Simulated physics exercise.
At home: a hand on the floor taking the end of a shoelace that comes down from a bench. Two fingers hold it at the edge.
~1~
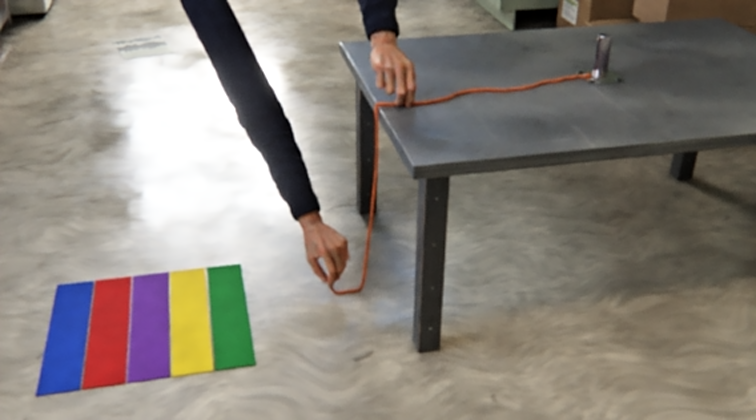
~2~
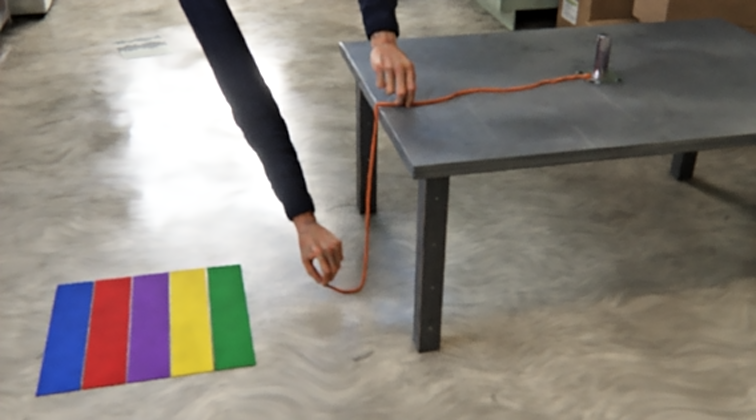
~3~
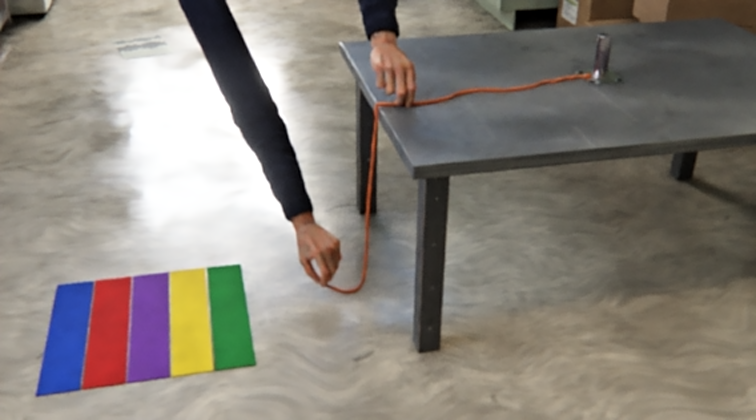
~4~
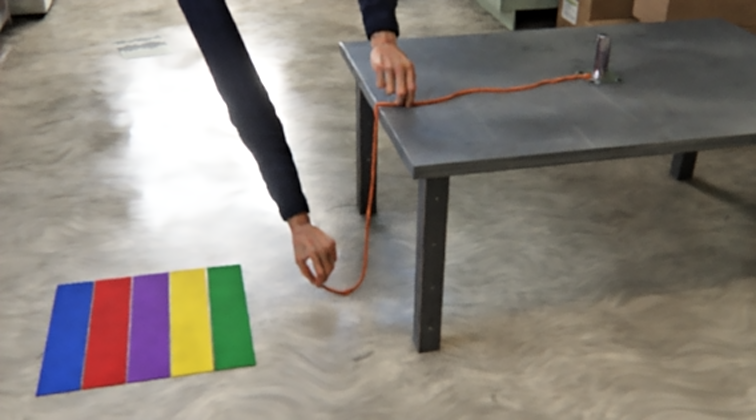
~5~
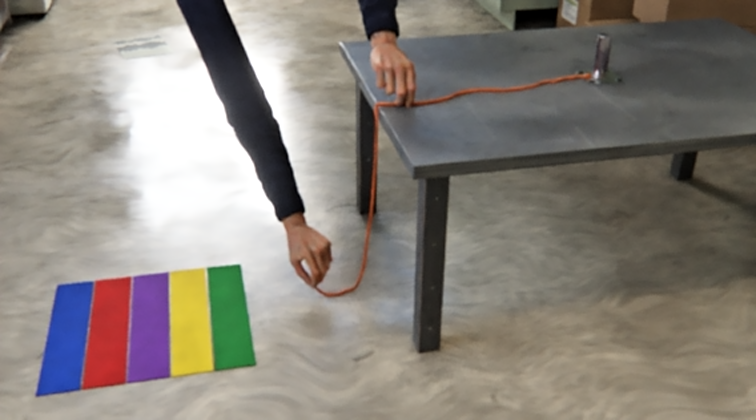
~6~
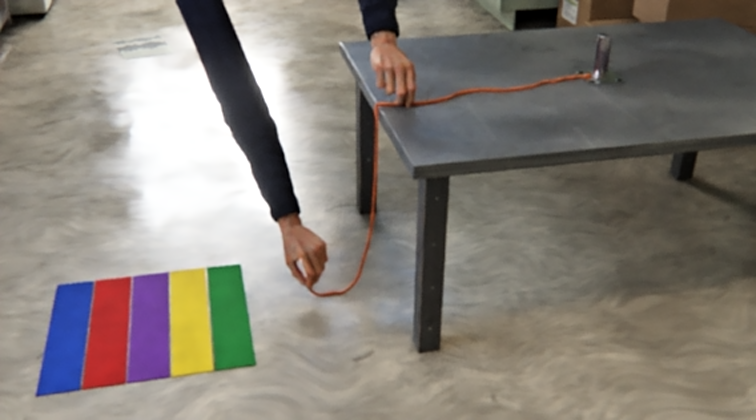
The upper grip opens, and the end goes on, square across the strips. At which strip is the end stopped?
Over yellow.
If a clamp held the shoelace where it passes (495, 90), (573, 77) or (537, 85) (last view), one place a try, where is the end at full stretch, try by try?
Near (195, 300), (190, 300) and (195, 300).
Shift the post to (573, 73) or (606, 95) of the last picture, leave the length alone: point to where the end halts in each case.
Near (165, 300) and (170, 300).
Early on, end near (263, 289); short of the strips.
Midway, end near (219, 295); over green.
At the end of the slack, end near (191, 298); over yellow. The end stops over the yellow strip.
